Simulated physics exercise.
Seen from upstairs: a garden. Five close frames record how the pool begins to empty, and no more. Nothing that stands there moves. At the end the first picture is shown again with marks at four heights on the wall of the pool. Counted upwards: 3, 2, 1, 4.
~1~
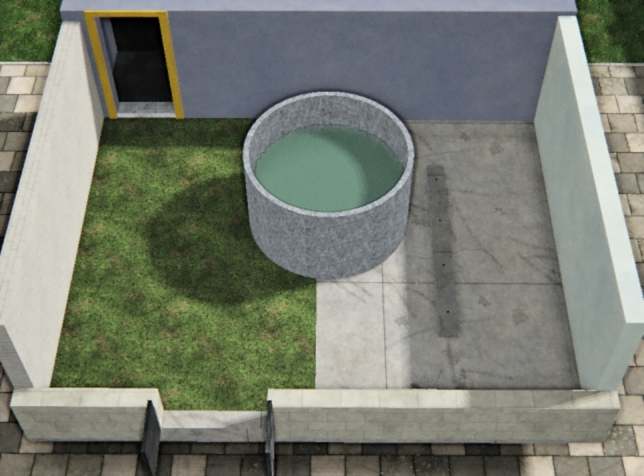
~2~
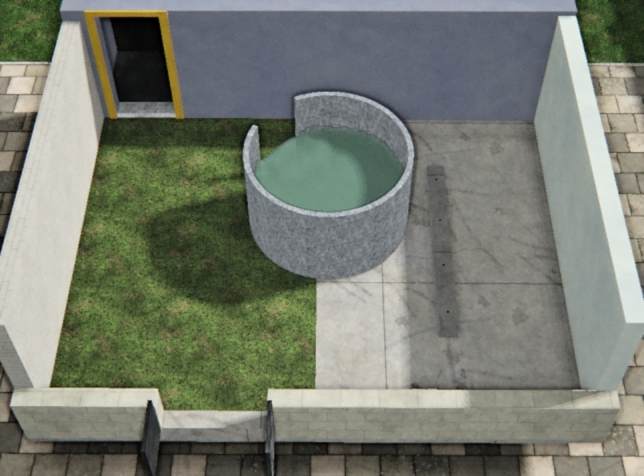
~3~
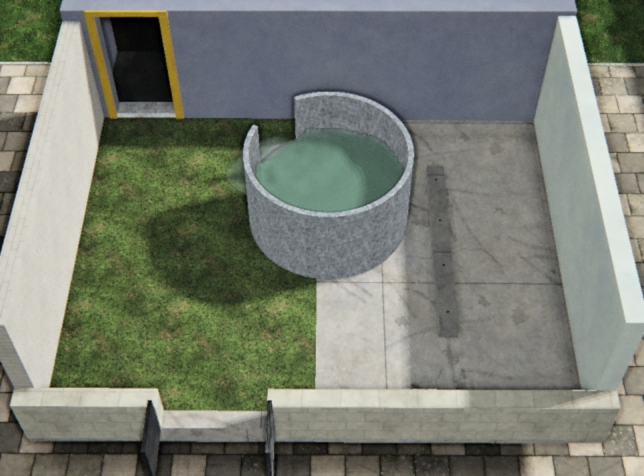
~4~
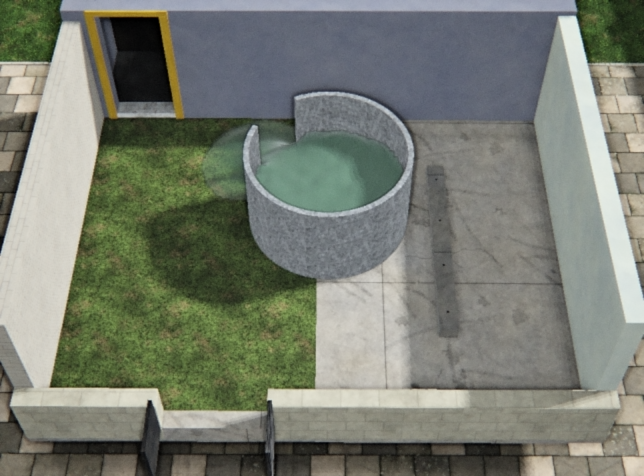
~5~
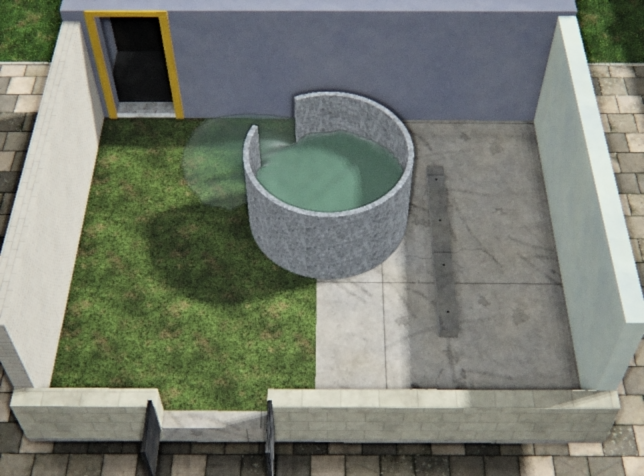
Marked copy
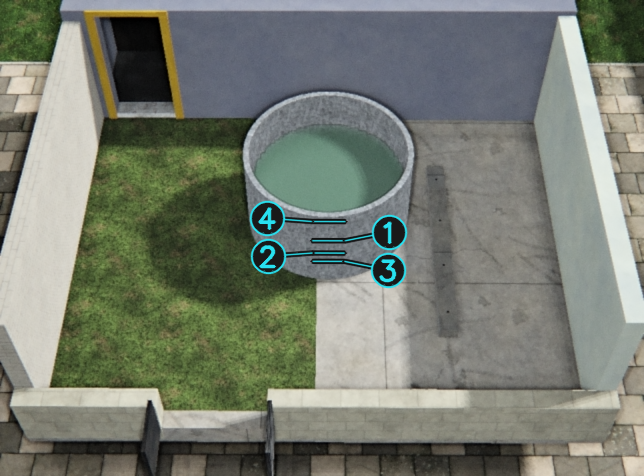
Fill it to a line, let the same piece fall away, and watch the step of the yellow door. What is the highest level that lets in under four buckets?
3.
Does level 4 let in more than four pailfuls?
Yes.
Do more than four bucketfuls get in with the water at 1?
Yes, it does.
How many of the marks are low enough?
One of them.
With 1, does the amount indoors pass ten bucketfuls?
Yes, clearly.
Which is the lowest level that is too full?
That is level 2.
In cyan, 1 at (328, 240); 2 at (328, 253); 3 at (328, 261); 4 at (328, 221); from the bottom up 3, 2, 1, 4.
With 1, dozens of bucketfuls pour in.
With 2, about 9 bucketfuls get in.
With 3, a bucket or two gets in.
With 4, dozens of bucketfuls pour in.
